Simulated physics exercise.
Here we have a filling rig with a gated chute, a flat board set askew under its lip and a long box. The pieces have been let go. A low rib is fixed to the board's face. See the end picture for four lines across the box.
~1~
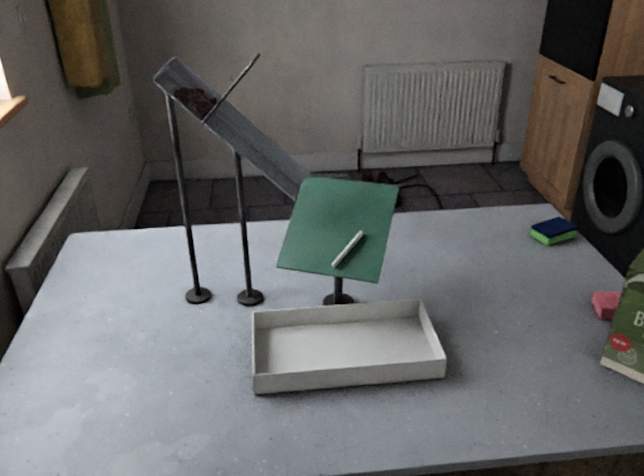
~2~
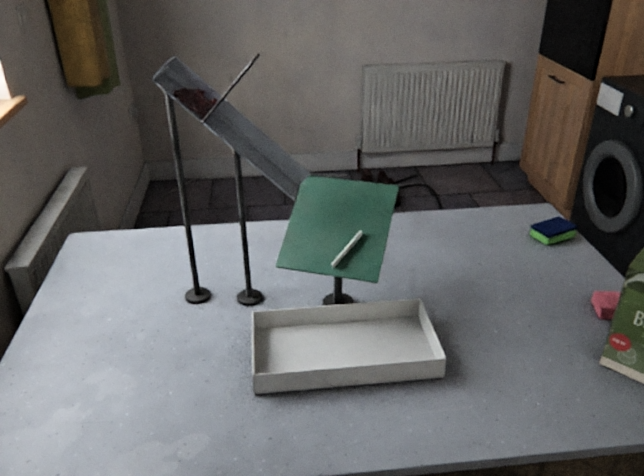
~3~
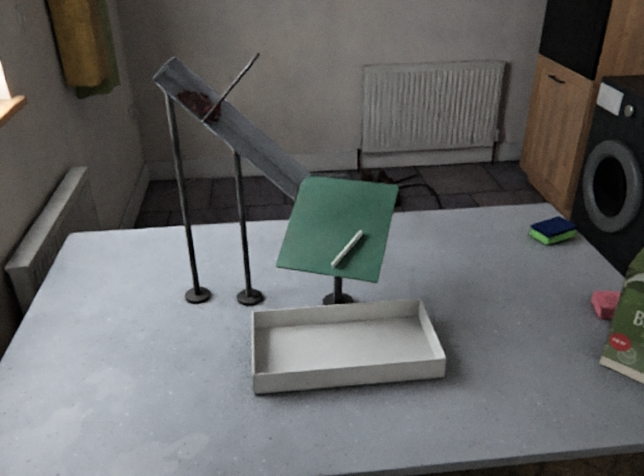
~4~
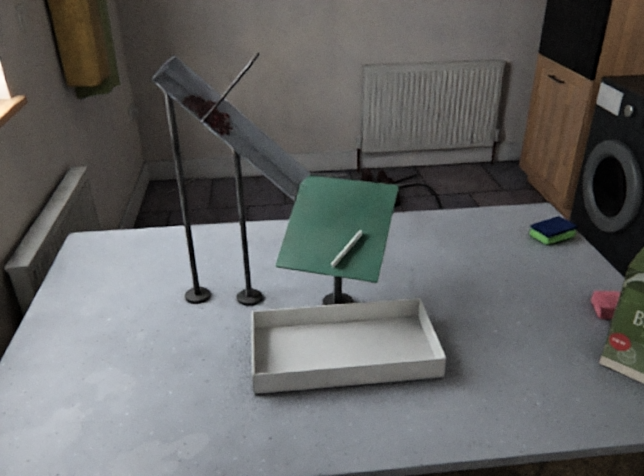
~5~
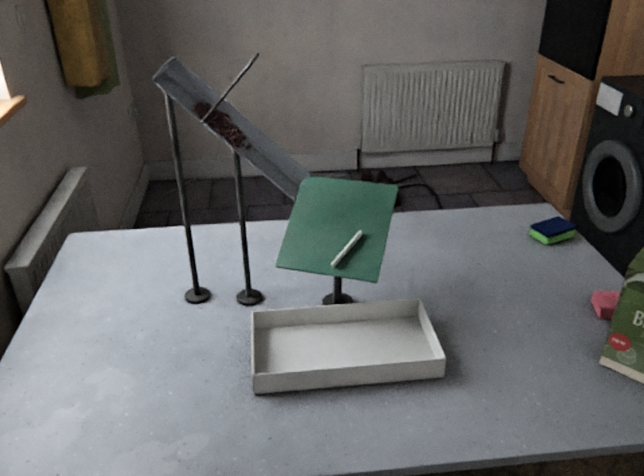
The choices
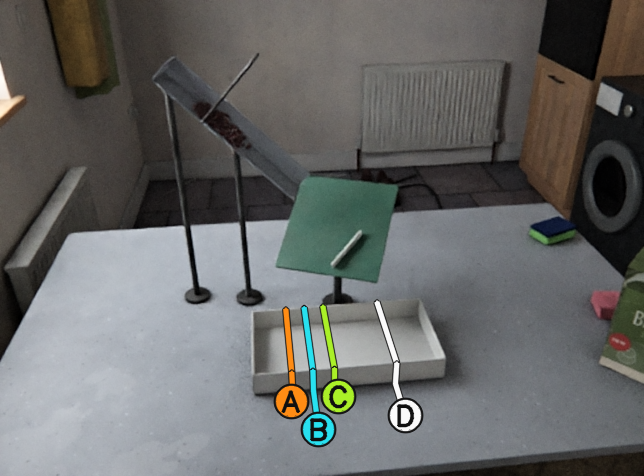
Dark reddish pieces sliding slowly down a grey sloping chute above a tilted green board and an empty white box.
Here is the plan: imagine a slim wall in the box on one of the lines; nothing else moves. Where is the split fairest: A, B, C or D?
Choose B.
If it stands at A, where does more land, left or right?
The right side.
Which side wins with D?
Left.
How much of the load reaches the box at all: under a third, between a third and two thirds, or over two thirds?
Over two thirds.
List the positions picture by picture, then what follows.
In the first frame, load behind the gate (198, 99), kidney beans; lip of the chute (297, 193), sloping fairly steeply.
In the second frame, middle of the board (338, 225), tilted fairly steeply; middle of its low edge (325, 274); of its high edge (350, 180).
In the third frame, front corners of the box (253, 375) and (446, 358), empty; front of the load (217, 121).
In the fourth frame, middle of the load (210, 111); its front (228, 132), roughly a quarter of the way to the lip; rib from (361, 230) to (332, 264).
In the fifth frame, middle of the load (220, 122); its front (249, 147), roughly half of the way to the lip.
On the marked copy, line A crosses the front rim at (291, 371); line B crosses the front rim at (312, 369); line C crosses the front rim at (334, 368); line D crosses the front rim at (396, 362).
With A, of what is caught, just a few on the left of the divider, almost all on the right.
With B, of what is caught, roughly a third on the left of the divider, roughly two thirds on the right.
With C, of what is caught, almost all on the left of the divider, about a tenth on the right.
With D, of what is caught, almost all on the left of the divider, just a few on the right.
